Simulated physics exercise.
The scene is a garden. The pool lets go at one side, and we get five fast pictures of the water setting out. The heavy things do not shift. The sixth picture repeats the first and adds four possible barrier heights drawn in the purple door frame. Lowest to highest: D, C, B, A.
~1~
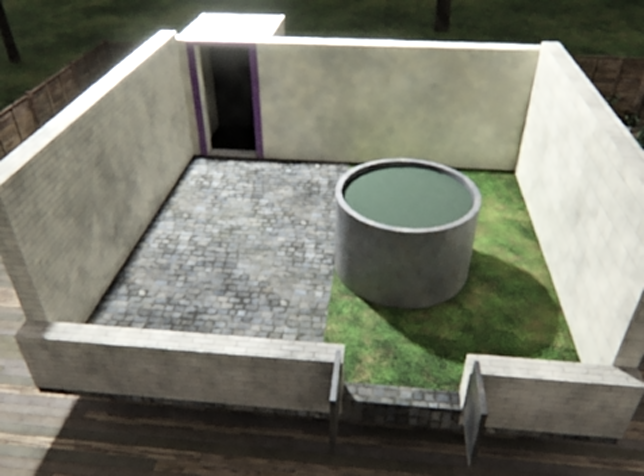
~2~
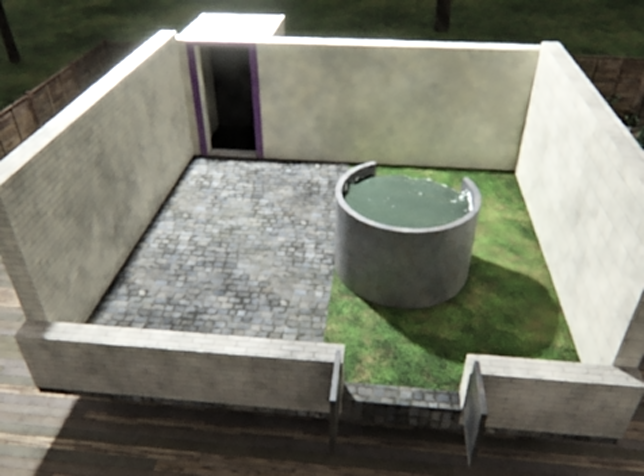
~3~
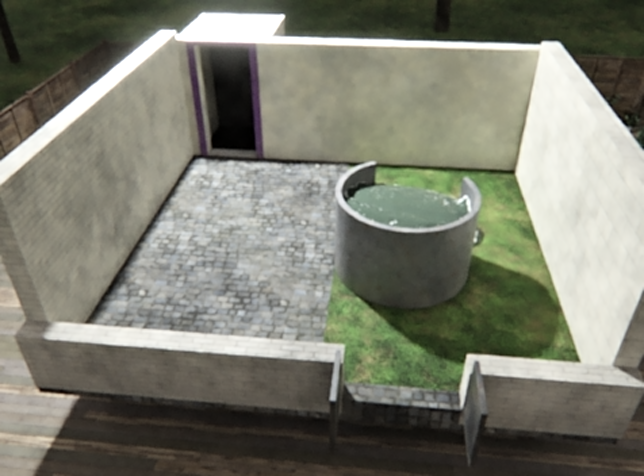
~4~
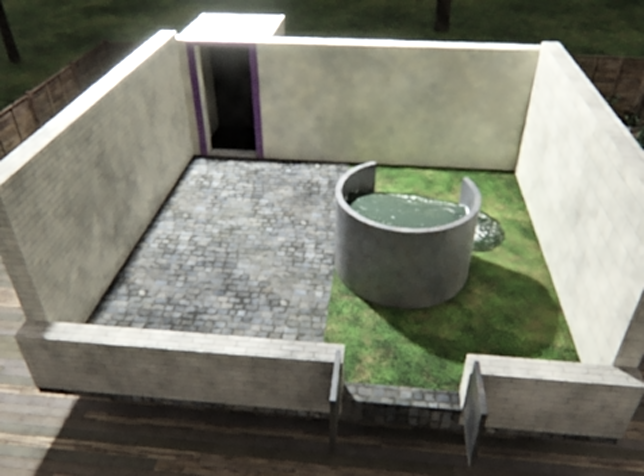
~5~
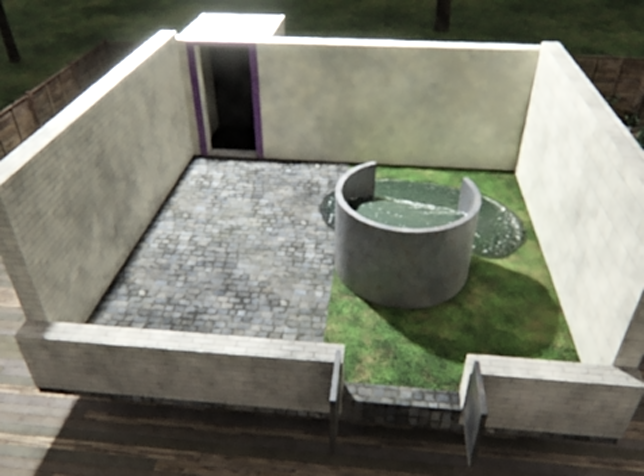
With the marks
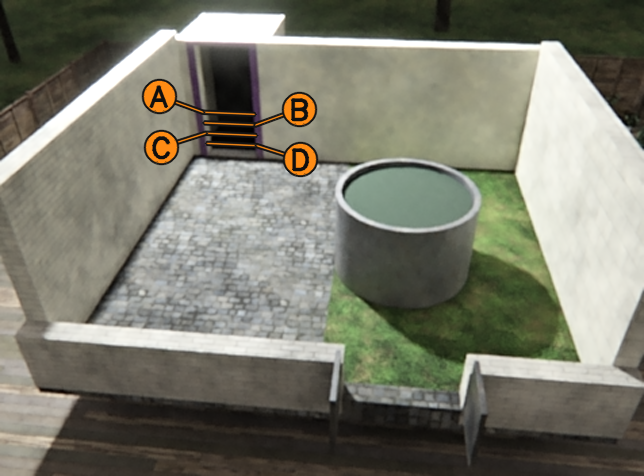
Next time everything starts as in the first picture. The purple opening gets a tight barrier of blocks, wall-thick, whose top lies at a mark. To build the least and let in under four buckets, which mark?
D will do.
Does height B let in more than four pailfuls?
No, not at all.
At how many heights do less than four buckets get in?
All of them.
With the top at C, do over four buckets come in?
No, that is safe.
In orange, A at (228, 113); B at (229, 123); C at (230, 134); D at (231, 144); from the bottom up D, C, B, A.
Choosing A, nothing gets over.
Choosing B, nothing gets over.
Choosing C, nothing gets over.
Choosing D, nothing gets over.
